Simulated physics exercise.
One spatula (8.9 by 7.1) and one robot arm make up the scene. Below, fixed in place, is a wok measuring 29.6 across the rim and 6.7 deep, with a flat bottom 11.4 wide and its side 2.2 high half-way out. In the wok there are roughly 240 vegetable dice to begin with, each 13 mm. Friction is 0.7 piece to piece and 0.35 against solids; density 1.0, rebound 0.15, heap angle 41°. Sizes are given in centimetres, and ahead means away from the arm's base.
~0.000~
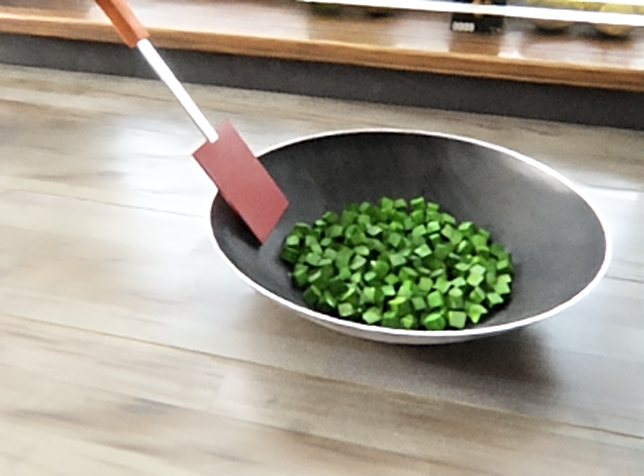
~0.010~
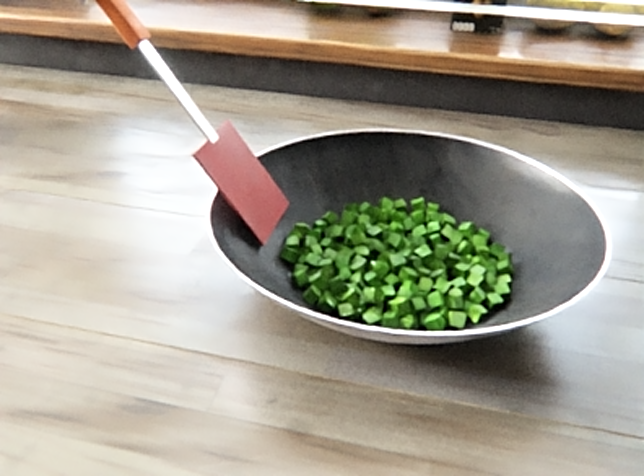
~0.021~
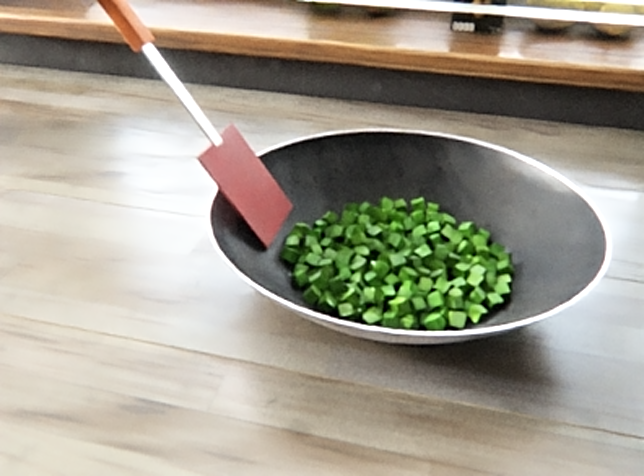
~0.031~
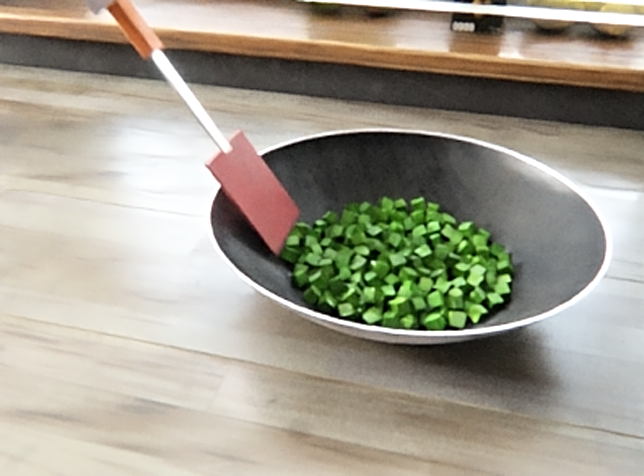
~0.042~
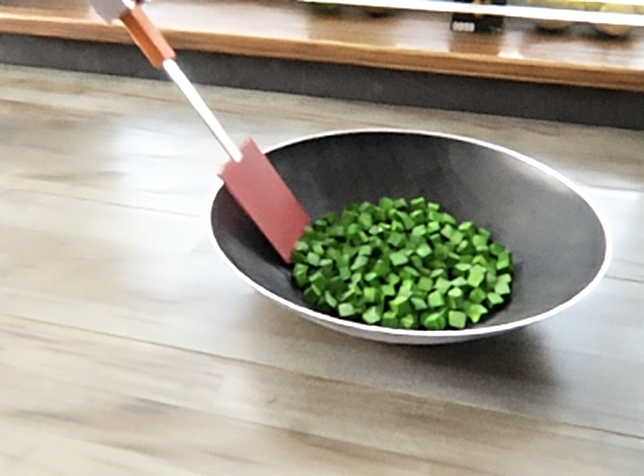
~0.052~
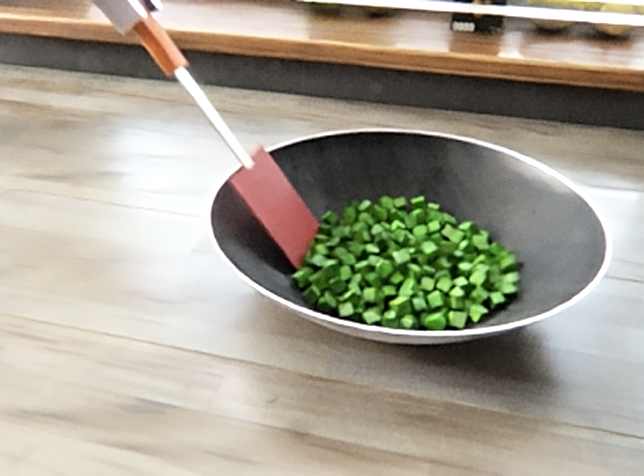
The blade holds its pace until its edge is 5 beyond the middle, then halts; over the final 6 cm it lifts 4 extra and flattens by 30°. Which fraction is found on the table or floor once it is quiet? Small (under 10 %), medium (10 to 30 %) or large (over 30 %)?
Small.
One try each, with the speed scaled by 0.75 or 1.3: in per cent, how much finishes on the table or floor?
Try one about 5 %, try two about 10 %.
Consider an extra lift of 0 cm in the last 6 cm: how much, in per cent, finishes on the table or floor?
Result: Approx. 5 %.
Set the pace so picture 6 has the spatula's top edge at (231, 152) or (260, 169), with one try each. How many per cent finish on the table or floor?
Near 0 per cent in the first try and near 15 per cent in the second.
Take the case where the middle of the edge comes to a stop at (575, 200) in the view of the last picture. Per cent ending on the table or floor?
50 %.
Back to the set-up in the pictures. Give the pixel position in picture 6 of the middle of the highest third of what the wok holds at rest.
Somewhere around (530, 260) in the last picture.
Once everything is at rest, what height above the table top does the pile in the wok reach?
Height at the end: Around 6.5 cm.
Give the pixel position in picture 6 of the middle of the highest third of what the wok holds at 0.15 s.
I'd put it somewhere near (518, 263).
By 0.10 s, sloping 54°, highest piece 6 above the table; 238 in the wok.
By 0.15 s, sloping 44°, highest piece 9 above the table; 232 in the wok, 6 on the blade or in flight.
By 0.37 s, sloping 24°, highest piece 7 above the table; 226 in the wok, 12 on the table or floor.
By 1.42 s, sloping 24°, highest piece 6 above the table; 226 in the wok, 12 on the table or floor.
Final count, 226 in the wok, 12 on the table or floor. That is 5 % on the table or floor.
